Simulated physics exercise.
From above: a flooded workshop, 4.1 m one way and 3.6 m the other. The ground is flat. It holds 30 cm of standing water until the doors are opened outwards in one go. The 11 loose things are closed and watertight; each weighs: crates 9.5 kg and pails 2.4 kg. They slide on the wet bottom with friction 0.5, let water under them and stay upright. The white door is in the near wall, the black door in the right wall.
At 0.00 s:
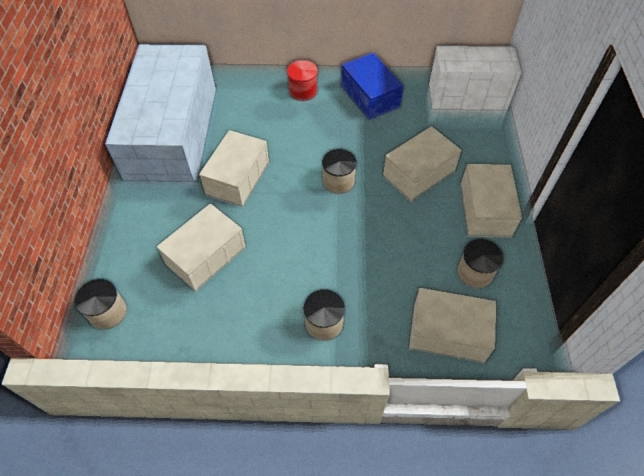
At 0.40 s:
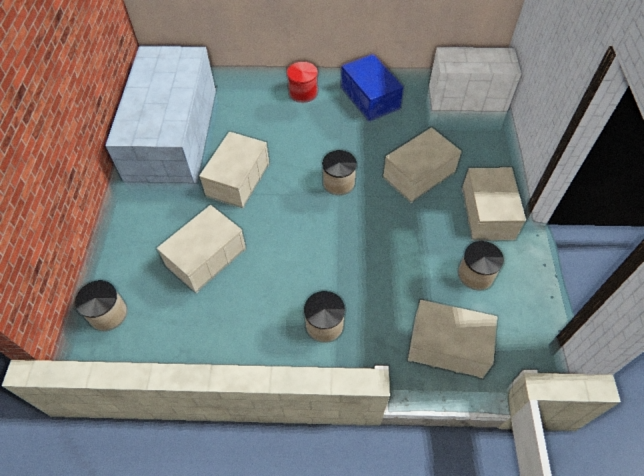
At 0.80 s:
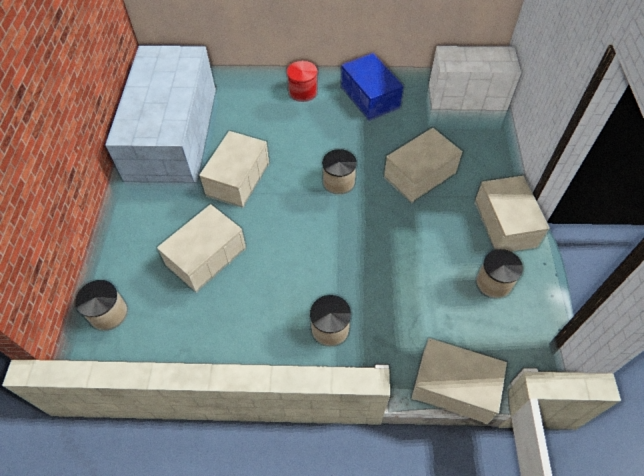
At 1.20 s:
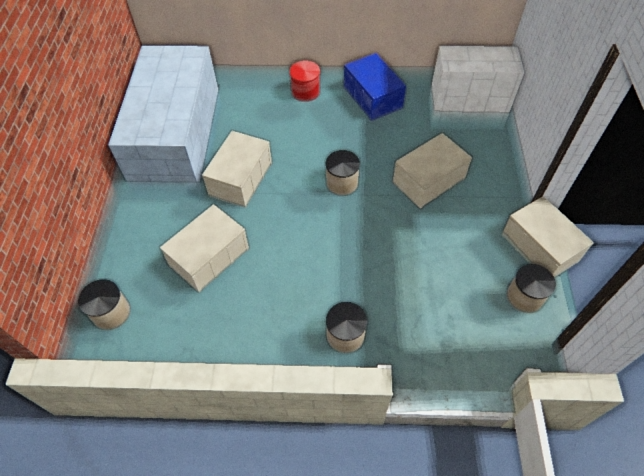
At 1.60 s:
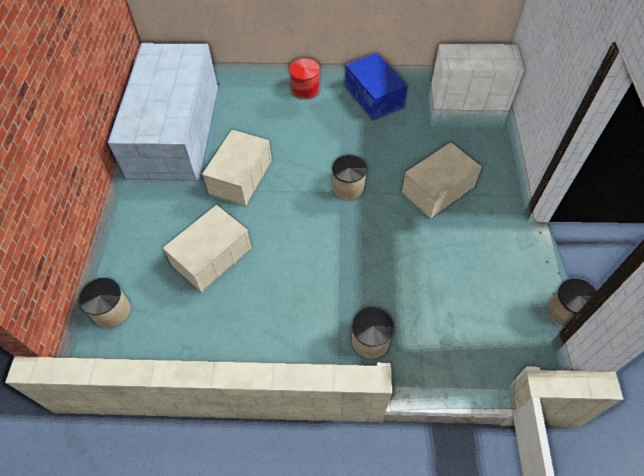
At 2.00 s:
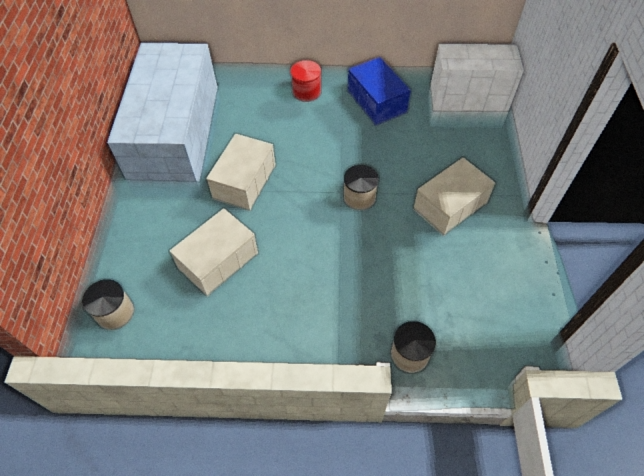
In a flooded workshop seen from above, the white door in the near wall and the black door at right open, and nearby tan crates and a dark-topped pail drift out through the openings while other floating objects shift slightly.
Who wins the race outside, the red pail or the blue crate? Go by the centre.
First out is the blue one.
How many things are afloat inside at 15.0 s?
2 of them.
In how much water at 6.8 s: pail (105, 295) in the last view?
Roughly 15 cm.
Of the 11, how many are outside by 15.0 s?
9 of them.
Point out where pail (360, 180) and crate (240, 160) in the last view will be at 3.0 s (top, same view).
Near (405, 207) and (263, 174).
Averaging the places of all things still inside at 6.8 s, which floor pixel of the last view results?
At about (349, 243).
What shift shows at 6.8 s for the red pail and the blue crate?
About 60 and 150 cm.
After 3.0 s the red pail is near (322, 83), 0.2 m from its start, afloat; the blue crate is near (397, 99), 0.4 m from its start, afloat; 4 of 11 are out; 7 afloat.
After 6.8 s the red pail is near (350, 112), 0.7 m from its start, afloat; the blue crate is near (483, 176), 1.6 m from its start, afloat; 6 of 11 are out; 5 afloat.
After 11.0 s the red pail is near (414, 164), 1.6 m from its start, afloat; the blue crate has gone out (at 8.9 s); 8 of 11 are out; 3 afloat.
After 15.0 s the red pail is near (510, 239), 2.7 m from its start, afloat; the blue crate has gone out (at 8.9 s); 9 of 11 are out; 2 afloat.
